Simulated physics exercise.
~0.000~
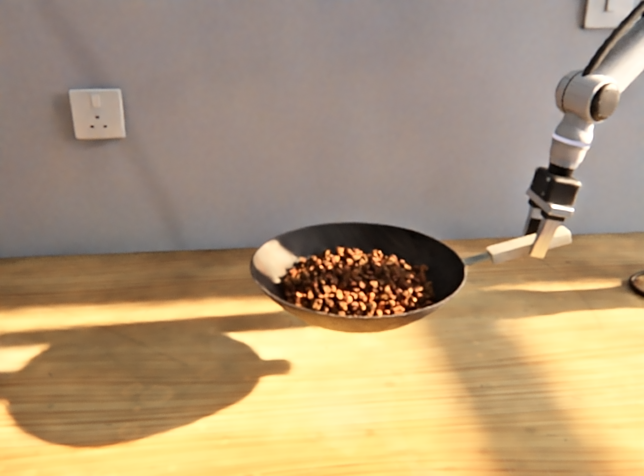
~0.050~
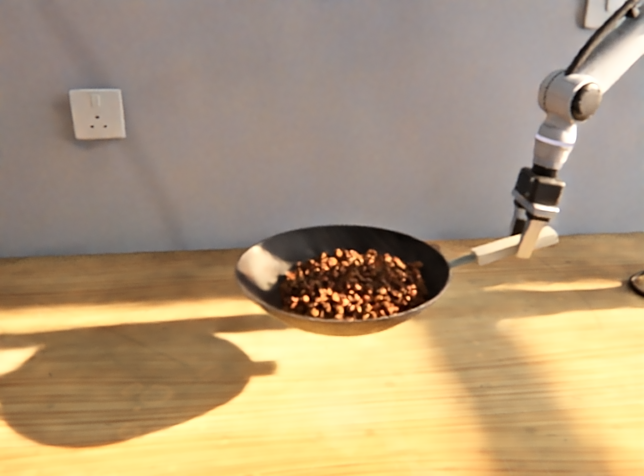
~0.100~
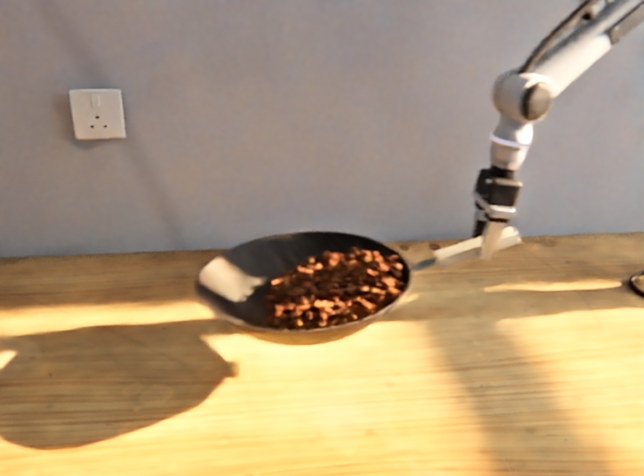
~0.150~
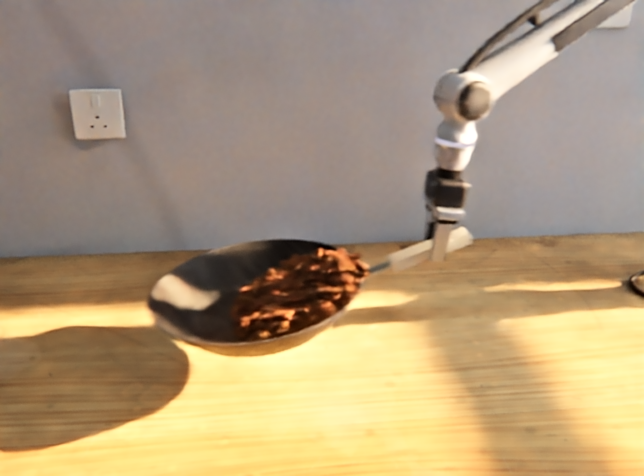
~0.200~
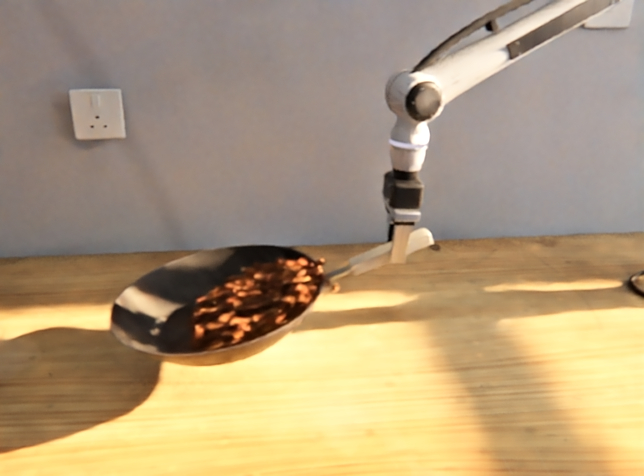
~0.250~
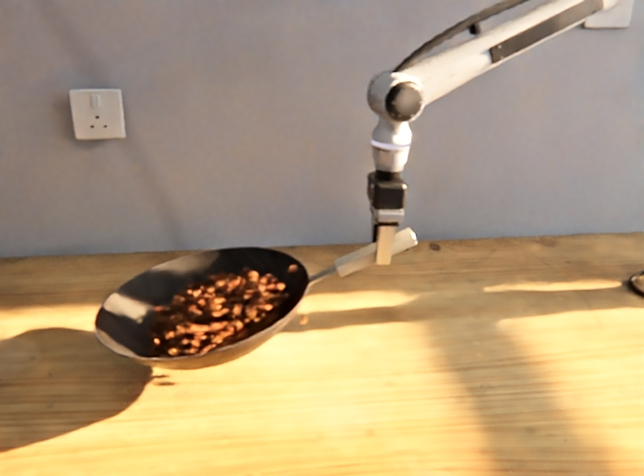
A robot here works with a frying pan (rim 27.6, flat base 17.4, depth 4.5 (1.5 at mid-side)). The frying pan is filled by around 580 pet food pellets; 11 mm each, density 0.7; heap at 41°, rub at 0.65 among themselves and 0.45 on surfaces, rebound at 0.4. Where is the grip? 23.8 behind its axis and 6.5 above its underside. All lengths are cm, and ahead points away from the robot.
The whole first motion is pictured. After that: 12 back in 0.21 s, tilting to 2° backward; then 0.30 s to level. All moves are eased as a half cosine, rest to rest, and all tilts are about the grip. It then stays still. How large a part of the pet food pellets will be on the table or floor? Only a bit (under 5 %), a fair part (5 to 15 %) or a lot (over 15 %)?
A fair part.
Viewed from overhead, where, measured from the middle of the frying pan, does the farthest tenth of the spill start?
Seen from above, roughly 20 cm.
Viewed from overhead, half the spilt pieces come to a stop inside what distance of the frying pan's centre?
14 cm or so.
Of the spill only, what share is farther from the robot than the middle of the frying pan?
About 100 %.
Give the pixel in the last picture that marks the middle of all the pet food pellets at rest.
Their centre ends up roughly at (272, 289) in the final picture.
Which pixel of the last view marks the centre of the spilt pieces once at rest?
Near (186, 369).
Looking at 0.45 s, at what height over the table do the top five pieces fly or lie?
They are some 20 cm up.
After 0.45 s, tilted 2° backward, highest piece 21 above the table; 513 in the frying pan, 2 on the table or floor, 70 in flight or on a rim.
After 0.66 s, level, highest piece 15 above the table; 524 in the frying pan, 56 on the table or floor, 5 in flight or on a rim.
After 0.96 s, level, highest piece 14 above the table; 524 in the frying pan, 61 on the table or floor.
After 2.01 s, level, highest piece 14 above the table; 524 in the frying pan, 61 on the table or floor.
In the end, 524 in the frying pan, 61 on the table or floor. That is 10 % on the table or floor.
